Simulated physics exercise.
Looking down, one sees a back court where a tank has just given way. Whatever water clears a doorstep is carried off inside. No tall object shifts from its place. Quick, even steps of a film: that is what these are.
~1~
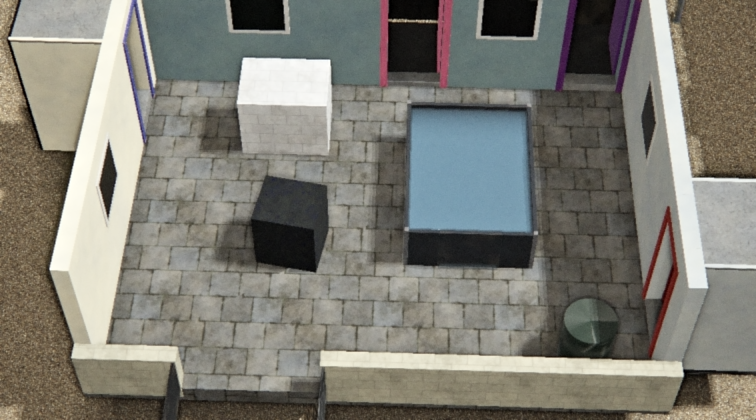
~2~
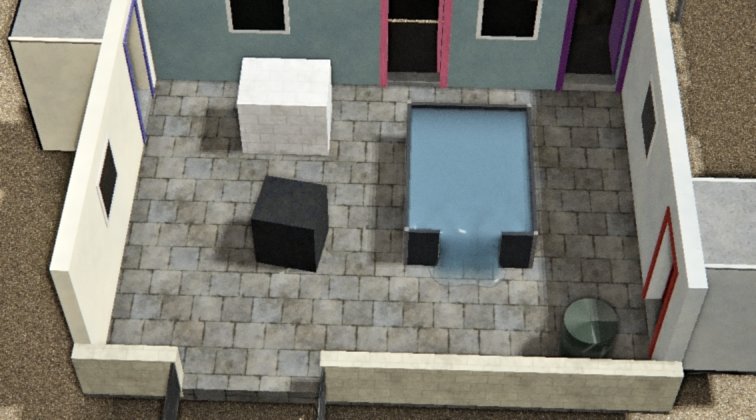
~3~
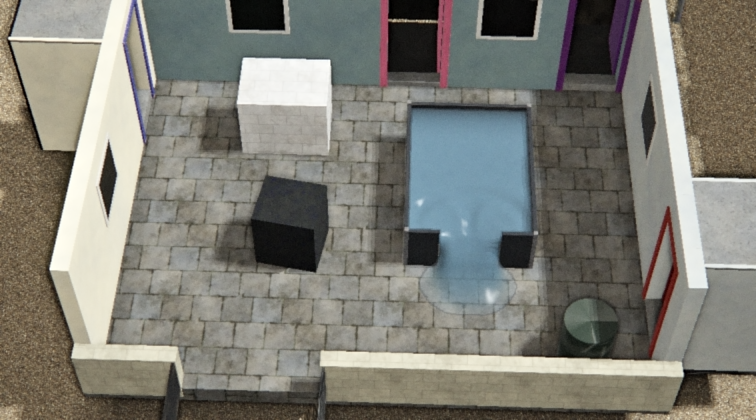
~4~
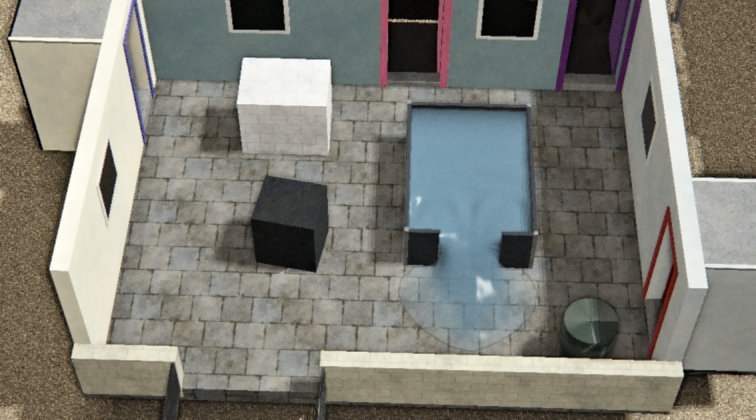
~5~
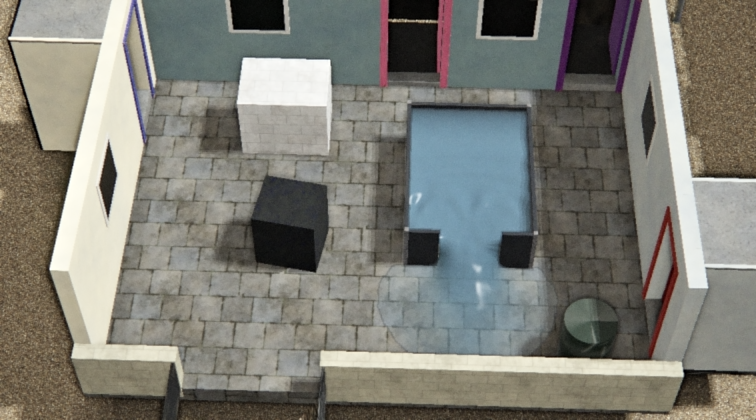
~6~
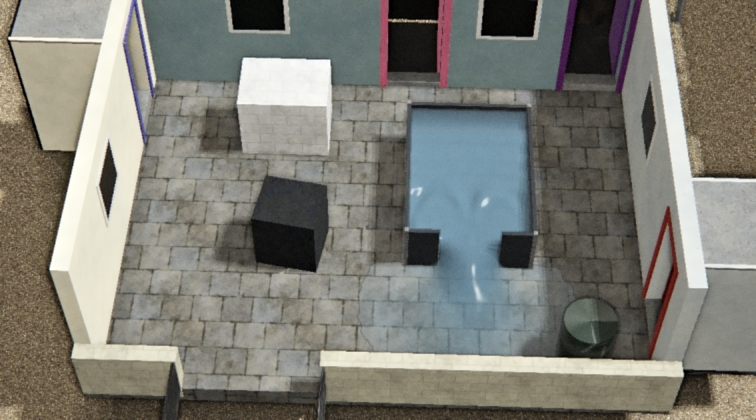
In a walled, paved back court seen from above, water sits in an open dark tank until a gap opens in its front; water pours out and spreads across the paving toward the low front wall, reaching around the green drum.
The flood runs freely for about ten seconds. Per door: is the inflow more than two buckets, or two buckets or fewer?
Red door - more than two; purple door - two or fewer; pink door - two or fewer; blue door - two or fewer.
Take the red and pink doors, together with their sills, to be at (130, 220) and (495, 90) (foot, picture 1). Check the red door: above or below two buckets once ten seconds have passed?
As I see it, the red door comes in higher.
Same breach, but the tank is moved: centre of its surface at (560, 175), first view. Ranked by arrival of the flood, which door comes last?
That would be the pink one.
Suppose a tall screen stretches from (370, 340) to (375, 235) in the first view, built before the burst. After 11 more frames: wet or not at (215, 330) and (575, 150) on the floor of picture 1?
As listed: Awash, no water.
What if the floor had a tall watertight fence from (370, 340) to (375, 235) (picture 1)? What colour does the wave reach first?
It's the red door, I'd say.
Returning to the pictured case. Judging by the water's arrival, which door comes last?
It's the one in pink.
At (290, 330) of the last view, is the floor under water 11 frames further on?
It'll be soaked.
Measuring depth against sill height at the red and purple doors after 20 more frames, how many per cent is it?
Around 160 in a hundred for the first and 0 in a hundred for the second.
A moment on, water covers 20 % of the floor; the red door not reached, the purple door not reached, the pink door not reached, the blue door not reached.
Next, water covers 25 % of the floor; the red door under two buckets in, the purple door not reached, the pink door not reached, the blue door not reached.
Then, water covers 50 % of the floor; the red door over two buckets in, the purple door not reached, the pink door not reached, the blue door not reached.
Later, water covers 75 % of the floor; the red door over two buckets in, the purple door wet at the sill, nothing in, the pink door wet at the sill, nothing in, the blue door wet at the sill, nothing in.
In the end, water covers 95 % of the floor; the red door over two buckets in, the purple door under two buckets in, the pink door wet at the sill, nothing in, the blue door wet at the sill, nothing in.
